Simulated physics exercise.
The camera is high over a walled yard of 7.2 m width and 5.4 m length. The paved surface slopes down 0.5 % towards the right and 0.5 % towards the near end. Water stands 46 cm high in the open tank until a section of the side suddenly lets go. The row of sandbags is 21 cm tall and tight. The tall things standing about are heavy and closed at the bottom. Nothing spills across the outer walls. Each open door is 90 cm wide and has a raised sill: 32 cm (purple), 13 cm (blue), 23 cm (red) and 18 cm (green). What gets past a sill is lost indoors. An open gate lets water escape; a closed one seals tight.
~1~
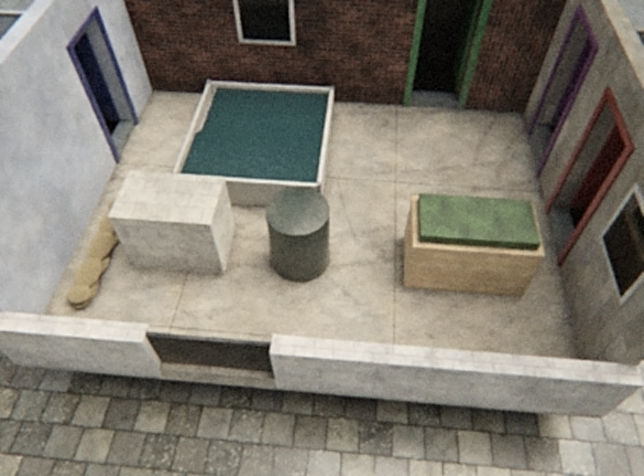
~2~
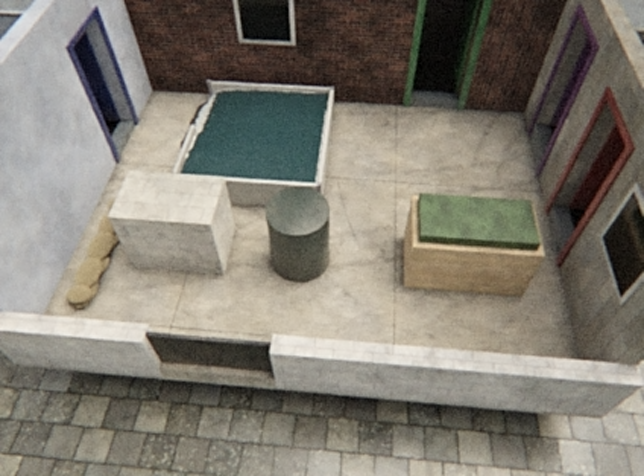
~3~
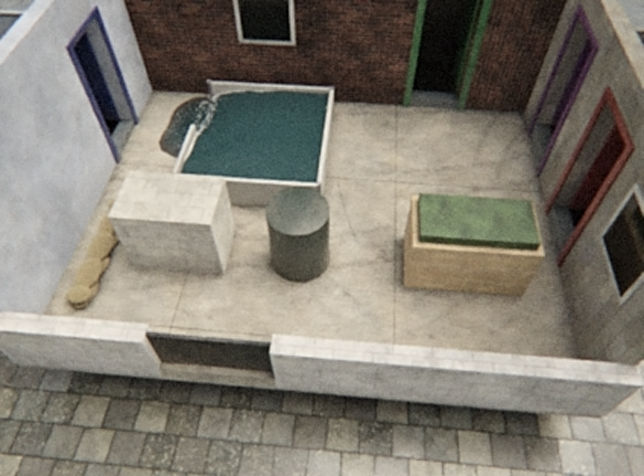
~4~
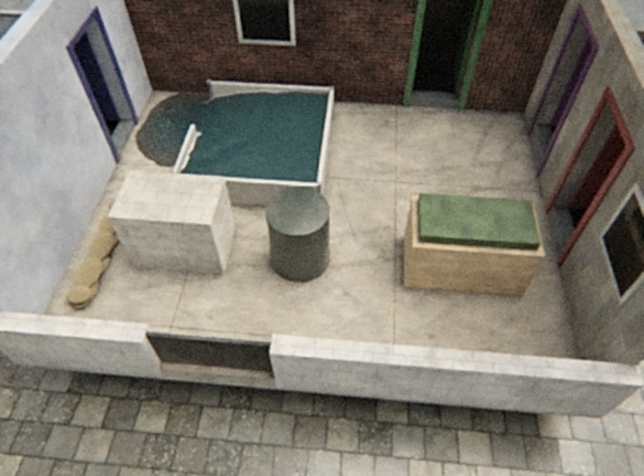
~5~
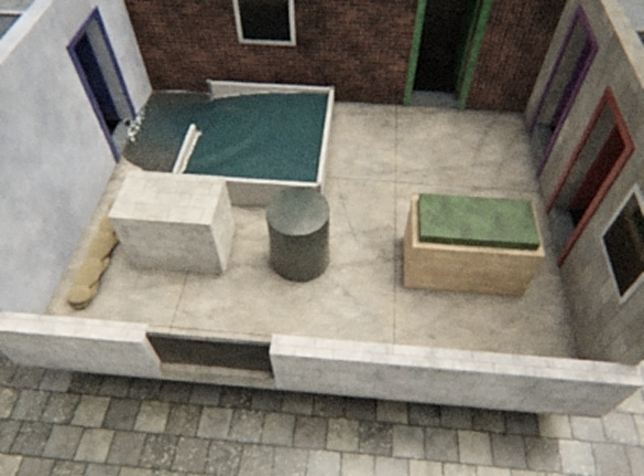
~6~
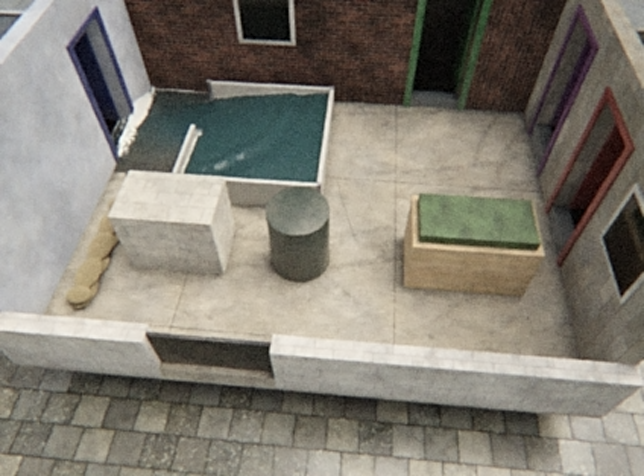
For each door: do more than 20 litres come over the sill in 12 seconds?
Door by door: At the purple door it keeps below the limit; at the blue door it passes the limit; at the red door it stays under the limit; at the green door it keeps below the limit.
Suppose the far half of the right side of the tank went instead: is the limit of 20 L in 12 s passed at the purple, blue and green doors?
Against that limit: Purple under, blue under, green under.
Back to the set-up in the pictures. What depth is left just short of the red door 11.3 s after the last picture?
Roughly 10.0 cm deep.
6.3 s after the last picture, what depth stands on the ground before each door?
In cm: Purple 5, blue 13, red 8, green 2.
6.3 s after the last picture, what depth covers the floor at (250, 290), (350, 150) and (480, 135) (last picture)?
In that order: 4, 0 and 2 cm.
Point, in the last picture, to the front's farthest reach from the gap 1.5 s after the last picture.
At about (61, 282).
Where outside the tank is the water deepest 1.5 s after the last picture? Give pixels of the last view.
At about (151, 96).
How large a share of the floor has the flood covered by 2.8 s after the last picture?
Some 25 per cent of it.
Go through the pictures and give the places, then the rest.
Still water, 46 cm deep, in the open tank at (259, 132), in the first picture.
Water pours out at (207, 121) and has run 0.7 m, to a hidden place; typically 6 cm deep outside, 46 cm at the open tank's back, in the second picture.
The front is at (165, 144), 0.9 m from the gap at (207, 123); 0.8 m2 of floor is under water; 46 cm left at the back of the open tank, in the third picture.
The front is at (140, 138), 1.2 m from the gap at (207, 122); 1.7 m2 of floor is under water; 46 cm left at the back of the open tank, in the fourth picture.
Water pours out at (207, 122) and has run 1.5 m, to (125, 148); typically 6 cm deep outside, 46 cm at the open tank's back, in the fifth picture.
The front is at (116, 167), 1.8 m from the gap at (207, 122); 2.6 m2 of floor is under water; 46 cm left at the back of the open tank, in the sixth picture.
Then, 0.7 s after the last picture water covers 10 % of the floor and is deepest (40 cm) near (151, 96); purple door not reached, blue door 25 cm at the sill, 28 L in, red door not reached, green door not reached.
Then, 1.5 s after the last picture water covers 15 % of the floor and is deepest (37 cm) near (151, 96); purple door not reached, blue door 28 cm at the sill, 81 L in, red door not reached, green door not reached.
Then, 2.8 s after the last picture water covers 25 % of the floor and is deepest (30 cm) near (33, 339); purple door not reached, blue door 23 cm at the sill, 161 L in, red door not reached, green door 2 cm at the sill, 0 L in.
Then, 6.3 s after the last picture water covers 75 % of the floor and is deepest (18 cm) near (33, 339); purple door 5 cm at the sill, 0 L in, blue door 13 cm at the sill, 206 L in, red door 8 cm at the sill, 0 L in, green door 2 cm at the sill, 0 L in.
Then, 11.3 s after the last picture water covers 90 % of the floor and is deepest (13 cm) near (443, 376); purple door 6 cm at the sill, 0 L in, blue door 8 cm at the sill, 207 L in, red door 10 cm at the sill, 0 L in, green door 3 cm at the sill, 0 L in.
